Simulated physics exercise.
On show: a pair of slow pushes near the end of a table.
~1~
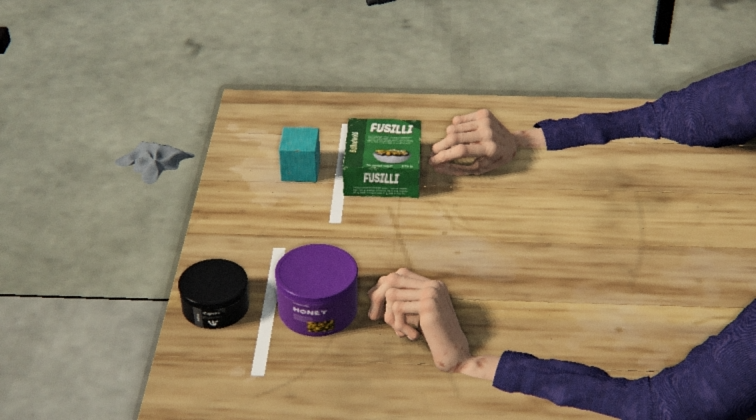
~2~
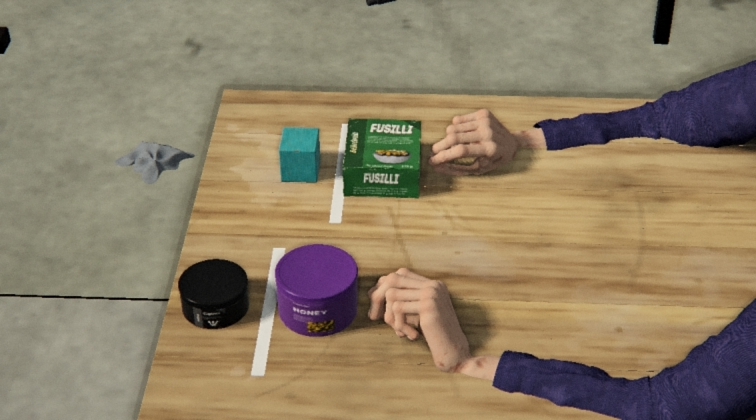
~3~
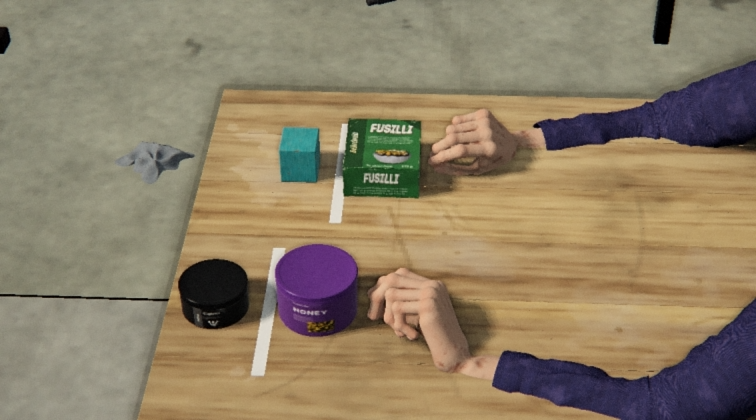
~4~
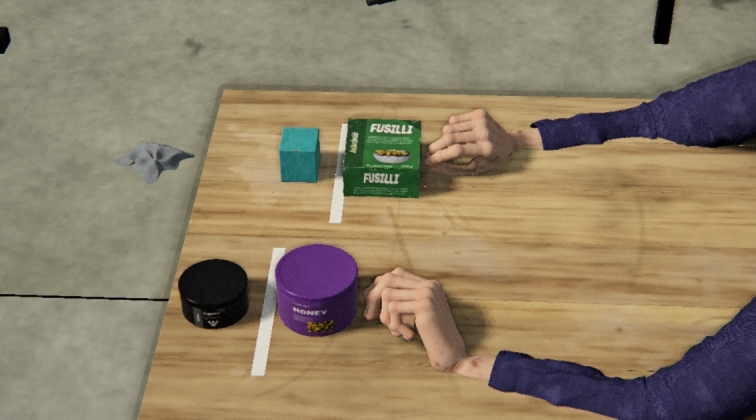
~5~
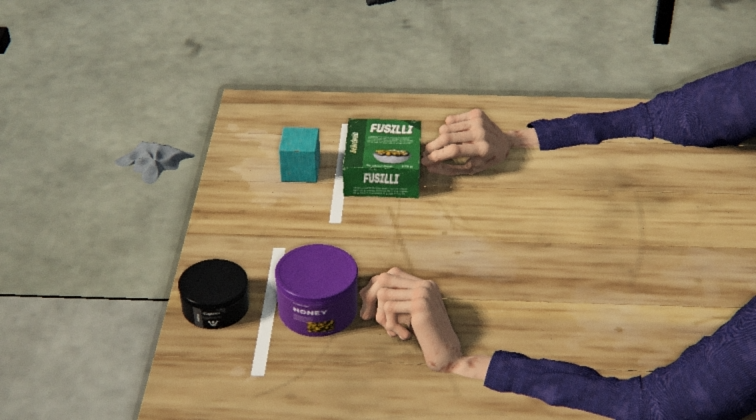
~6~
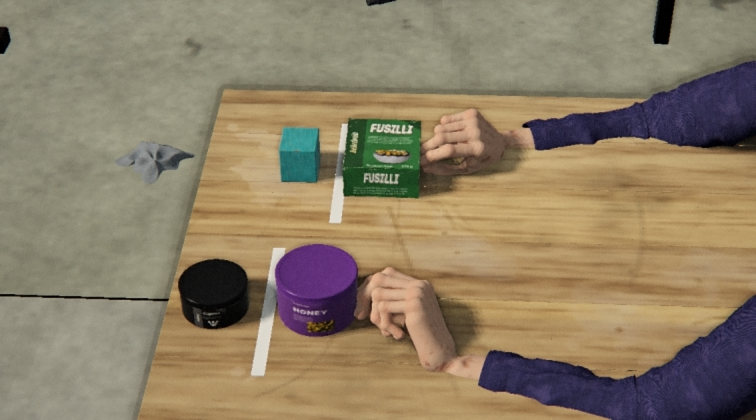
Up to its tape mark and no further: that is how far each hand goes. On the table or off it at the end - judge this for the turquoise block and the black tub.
Turquoise block: On; black tub: Off.
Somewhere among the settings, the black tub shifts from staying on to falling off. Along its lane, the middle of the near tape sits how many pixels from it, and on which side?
Right, by roughly 20 pixels.
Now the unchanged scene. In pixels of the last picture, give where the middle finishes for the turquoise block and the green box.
So the turquoise block finishes at (242, 153), and the green box finishes at (298, 155).
Then, 1.50 s later than the last frame, turquoise block shifted about its own width near (242, 153); black tub tilted by 38° near (142, 303).
When it is over, the turquoise block is still on the table, near (242, 153); the black tub drops to the floor.
